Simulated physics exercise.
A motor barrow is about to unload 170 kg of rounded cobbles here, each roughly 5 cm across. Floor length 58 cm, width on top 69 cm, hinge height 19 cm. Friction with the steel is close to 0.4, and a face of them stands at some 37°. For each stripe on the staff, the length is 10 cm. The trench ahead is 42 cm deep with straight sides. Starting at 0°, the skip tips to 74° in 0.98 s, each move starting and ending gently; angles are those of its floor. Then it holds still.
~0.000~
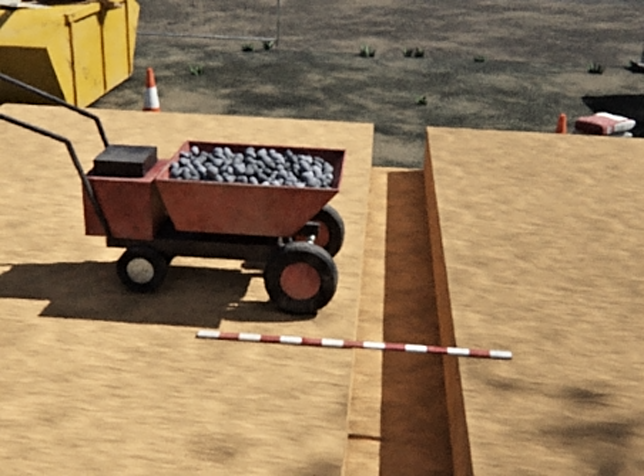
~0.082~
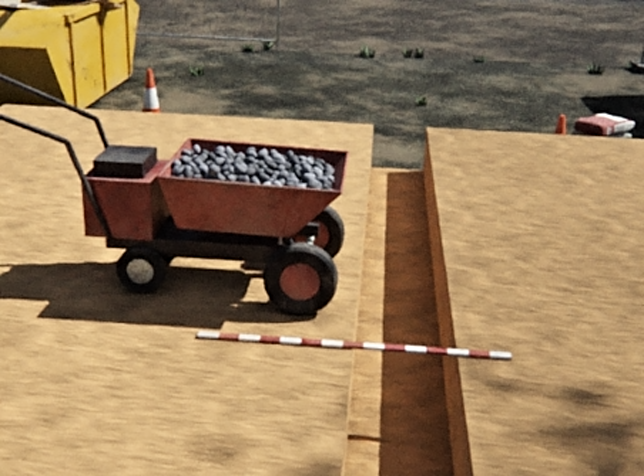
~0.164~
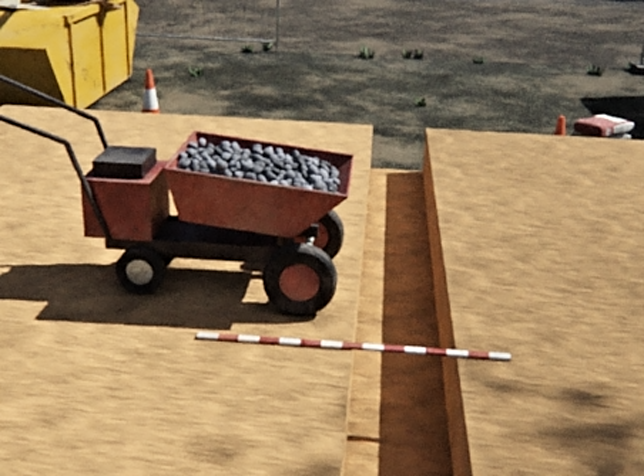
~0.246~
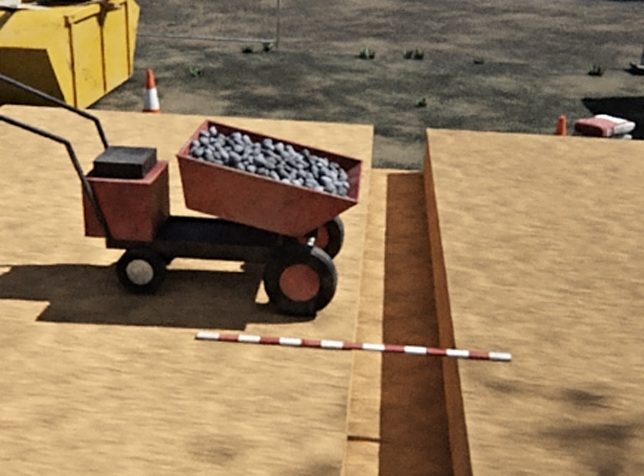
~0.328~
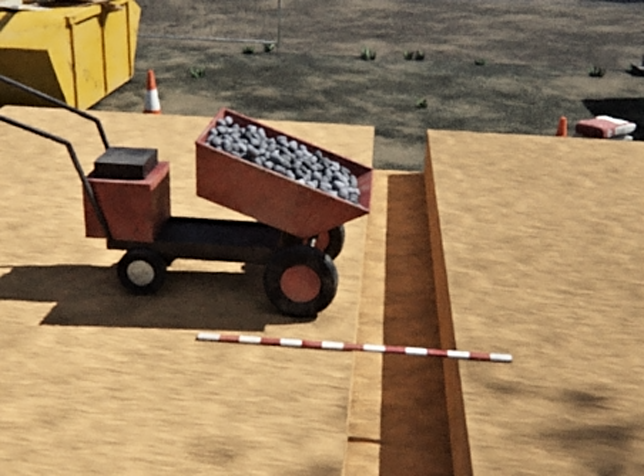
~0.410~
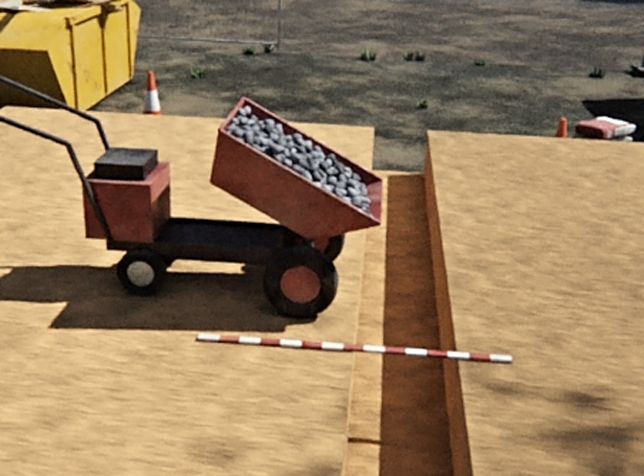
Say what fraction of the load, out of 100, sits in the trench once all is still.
About 68 out of 100.
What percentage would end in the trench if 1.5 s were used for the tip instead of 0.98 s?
In that case, around 75%.
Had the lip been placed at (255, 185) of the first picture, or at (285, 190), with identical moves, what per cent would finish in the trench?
It comes to about 90 and 100 in a hundred.
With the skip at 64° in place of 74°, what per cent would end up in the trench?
Roughly 70 percent.
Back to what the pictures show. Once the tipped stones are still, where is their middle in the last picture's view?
The middle should be near (429, 350).
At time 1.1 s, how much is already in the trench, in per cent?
By then, around 35 percent.
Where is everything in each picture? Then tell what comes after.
The skip is at 0°, its lip at (339, 191); the top of the load is at (268, 162), in the first picture.
Lip at (341, 193), floor tilted 1°, highest stones at (250, 160); the stones move at 0.3 m/s on average, in the second picture.
The skip is at 6°, its lip at (347, 197); the top of the load is at (223, 153); the stones move at 0.6 m/s on average, in the third picture.
The skip is at 12°, its lip at (358, 203); the top of the load is at (214, 141); the stones move at 0.8 m/s on average, in the fourth picture.
The skip is at 19°, its lip at (370, 212); the top of the load is at (225, 130); the stones move at 0.9 m/s on average, in the fifth picture.
Lip at (381, 224), floor tilted 28°, highest stones at (242, 119); the stones move at 1.0 m/s on average, in the sixth picture.
After 0.7 s the floor is at 63°; 100 % in the skip; the foremost stones are at (414, 256).
After 1.1 s the floor is at 74°; 50 % in the skip, 34 % in the trench, 16 % past the trench; the foremost stones are at (495, 297).
After 1.4 s the floor is at 74°; 11 % in the skip, 57 % in the trench, 32 % past the trench; the foremost stones are at (624, 321).
After 3.4 s the floor is at 74°; 0 % in the skip, 68 % in the trench, 32 % past the trench; the foremost stones are past the picture's edge.
